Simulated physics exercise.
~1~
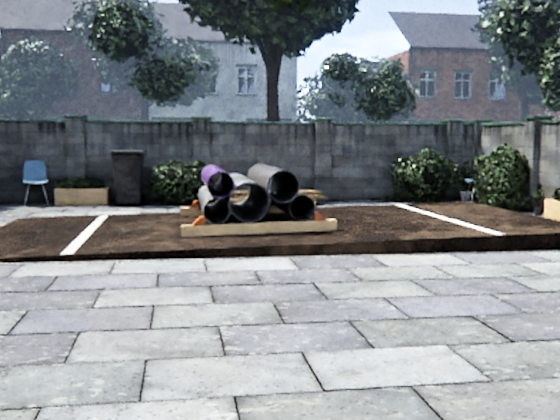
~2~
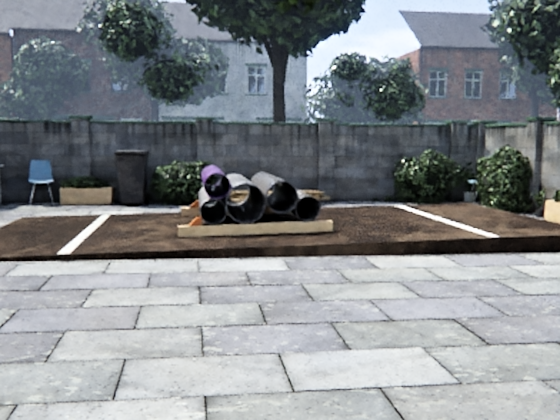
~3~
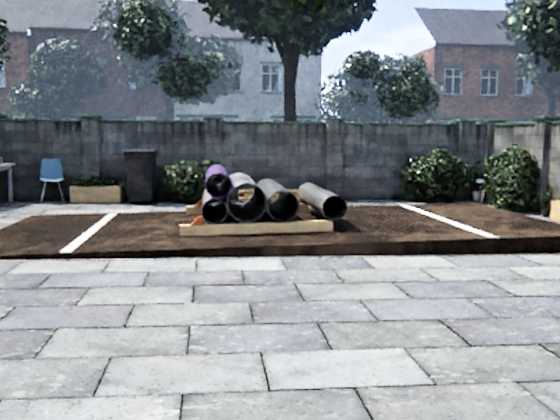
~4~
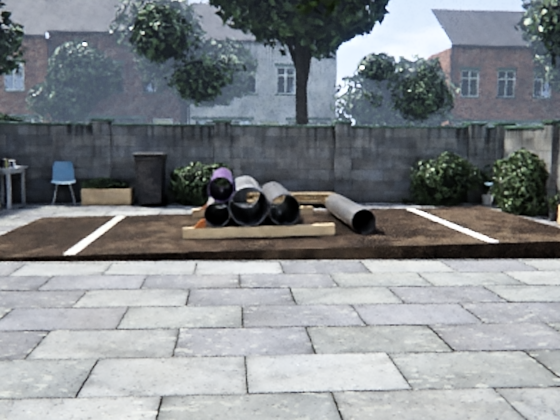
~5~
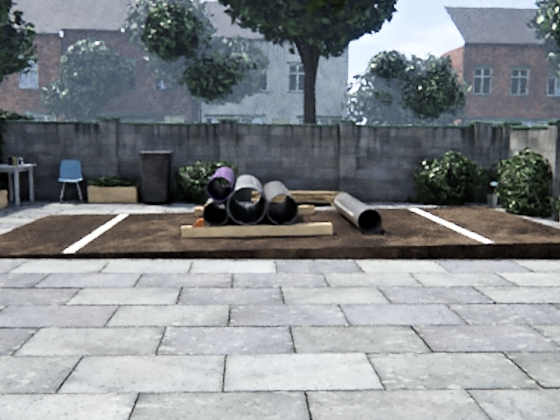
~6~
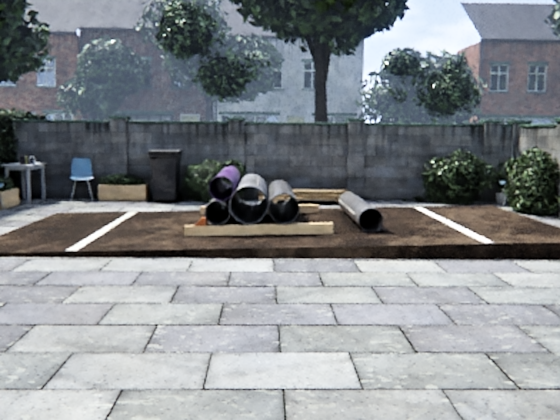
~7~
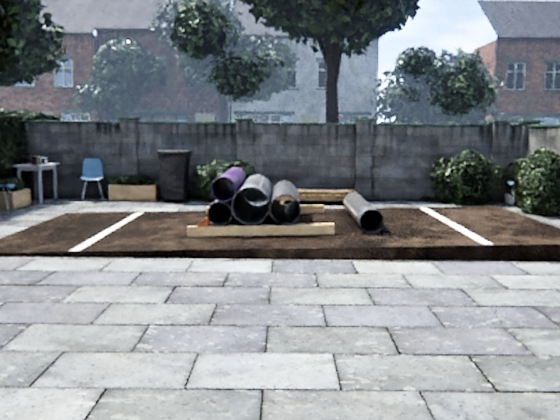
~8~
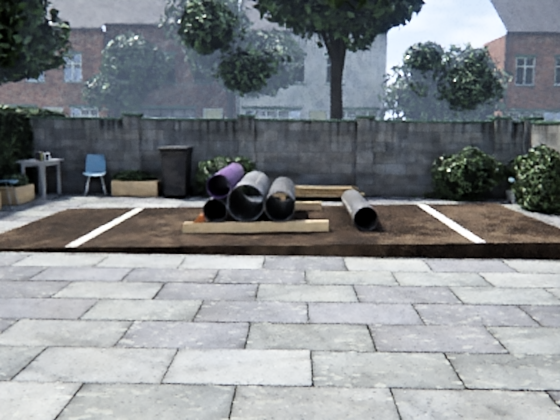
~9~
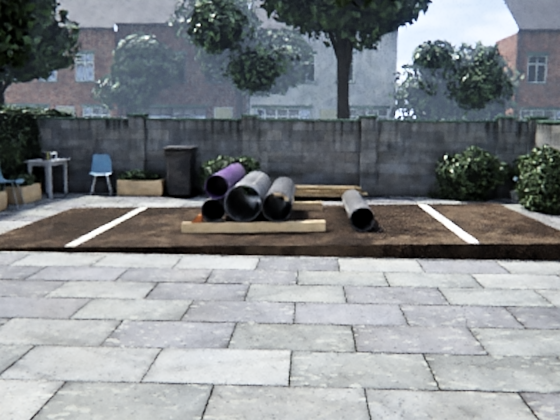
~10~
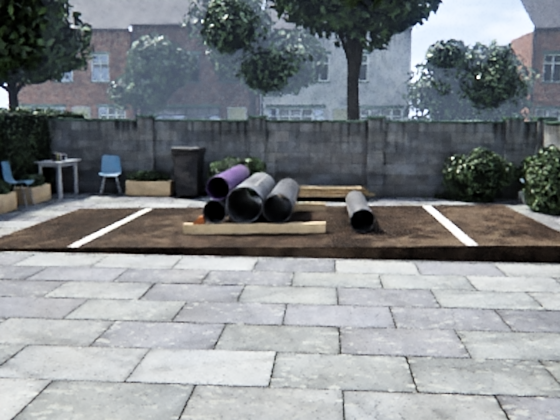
Stacked plastic pipes on timber bearers, one dark pipe rolling off right and stopping on the soil, the purple one staying on top.
